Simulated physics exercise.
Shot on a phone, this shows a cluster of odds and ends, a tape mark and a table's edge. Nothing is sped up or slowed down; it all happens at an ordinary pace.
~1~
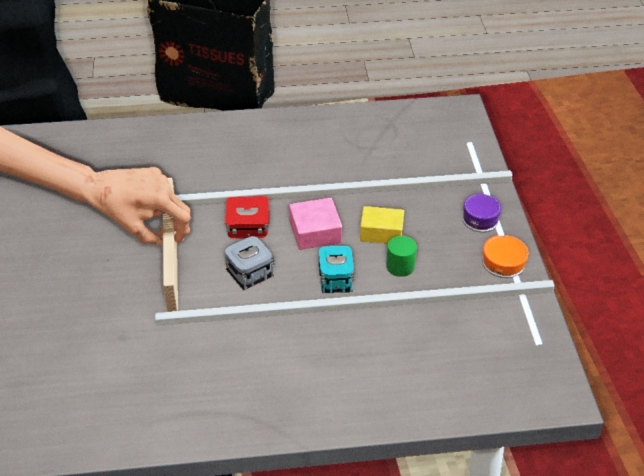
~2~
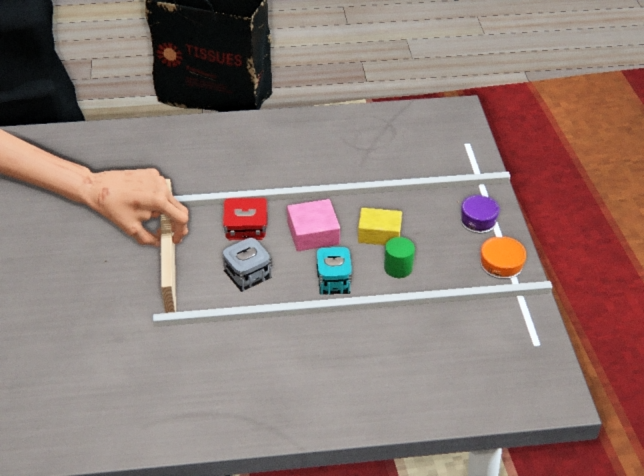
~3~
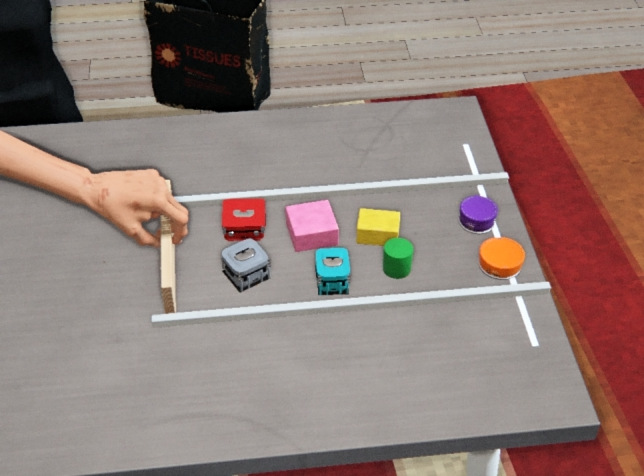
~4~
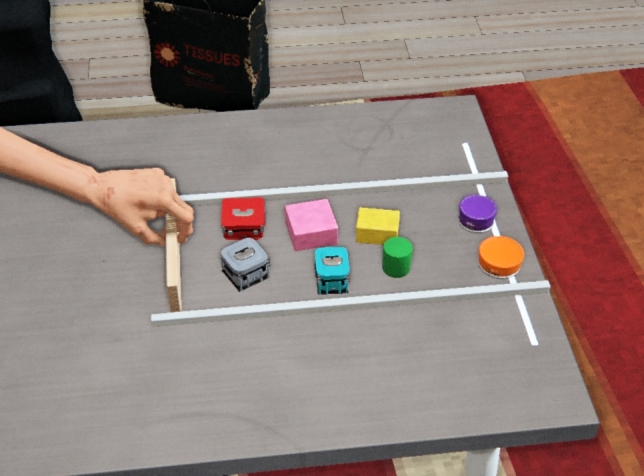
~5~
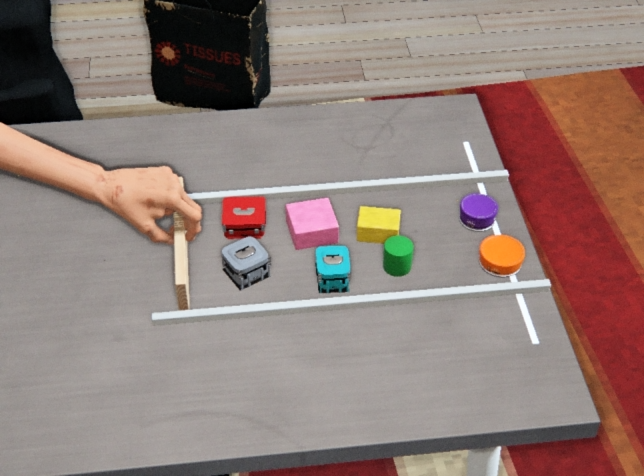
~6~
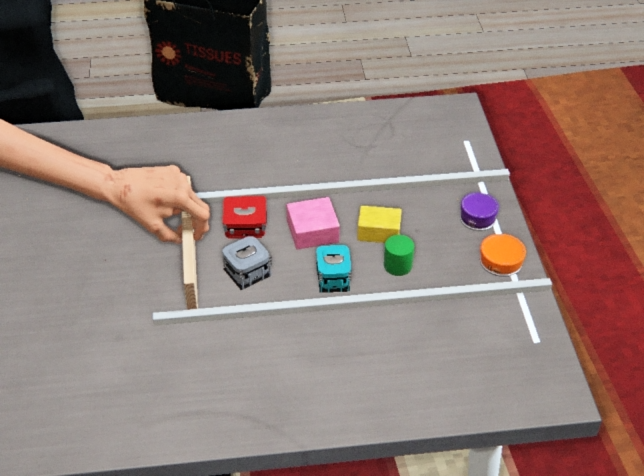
At the start, a hand holds a wooden board upright at the left end of a lane on a gray table, with colorful blocks, small cases and round containers spread to its right. The hand then slides the board slightly right, toward the red and gray cases, while the objects stay in place.
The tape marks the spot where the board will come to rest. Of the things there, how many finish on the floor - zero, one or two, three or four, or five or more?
Five or more finish on the floor.
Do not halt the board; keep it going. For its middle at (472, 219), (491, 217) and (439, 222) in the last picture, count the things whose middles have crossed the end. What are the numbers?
4; 5; 1.
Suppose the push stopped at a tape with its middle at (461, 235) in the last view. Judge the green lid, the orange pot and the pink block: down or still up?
Here the green lid ends up off; the orange pot ends up off; last, the pink block is not lost.
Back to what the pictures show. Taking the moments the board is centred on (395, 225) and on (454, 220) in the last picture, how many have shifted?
I make it 8 at the first spot and 8 at the other.
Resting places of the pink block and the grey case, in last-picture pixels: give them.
Answer: First (523, 216), after that (527, 248).
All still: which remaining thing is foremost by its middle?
It's the pink block that is foremost.
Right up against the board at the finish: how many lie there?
3 of them.
Early on, none off yet; orange pot at rest near (502, 255); purple tin at rest near (479, 212); green lid at rest near (399, 256).
A while later, none off yet; orange pot travelled about its own width near (533, 264); purple tin travelled a little near (491, 208); green lid travelled well along near (494, 253).
Finally, the number that fall off is five or more; lost, turquoise case, yellow block, green lid, purple tin and orange pot.
